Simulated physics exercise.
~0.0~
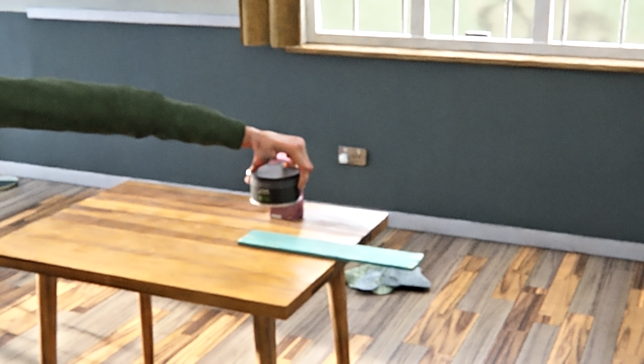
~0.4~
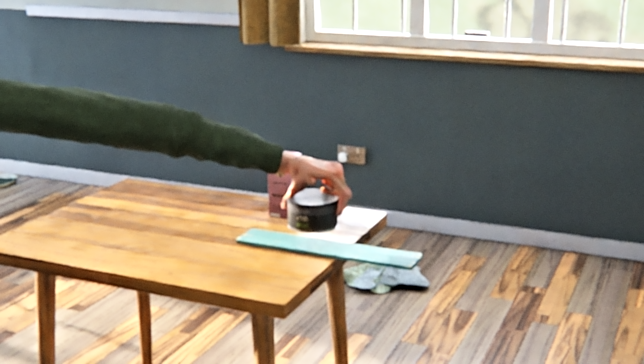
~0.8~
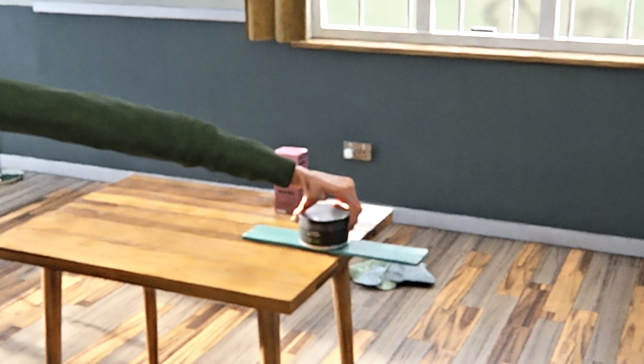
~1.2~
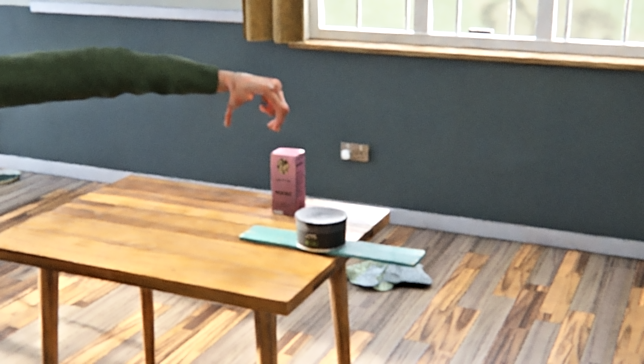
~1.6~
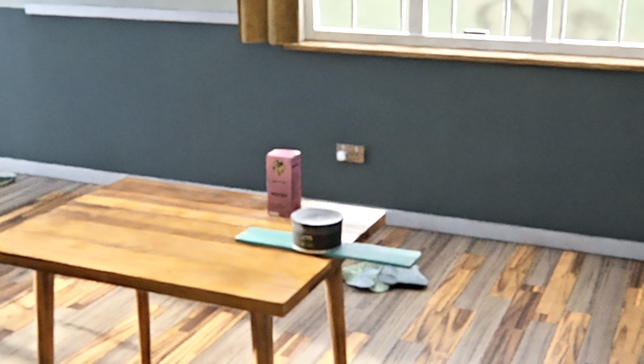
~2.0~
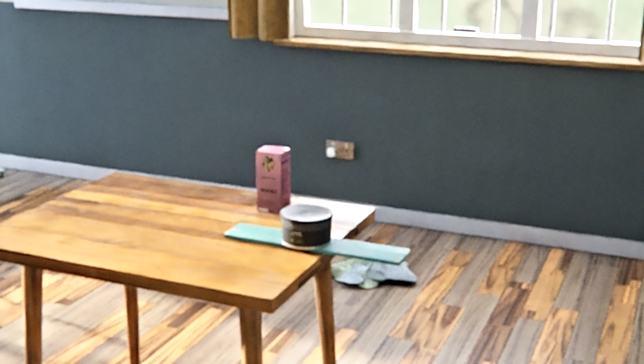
A turquoise board lies across the right end of a wooden table, its far end sticking out over the floor, in a room with a dark wall and a window, seen from a slightly swaying viewpoint. A hand in a dark green sleeve reaches in from the left, holding a black tub in front of a pink carton. The hand moves the tub right and down and sets it on the board. It then lets go and draws back out of view to the left. The board stays balanced, with the tub resting on it and the carton standing behind.
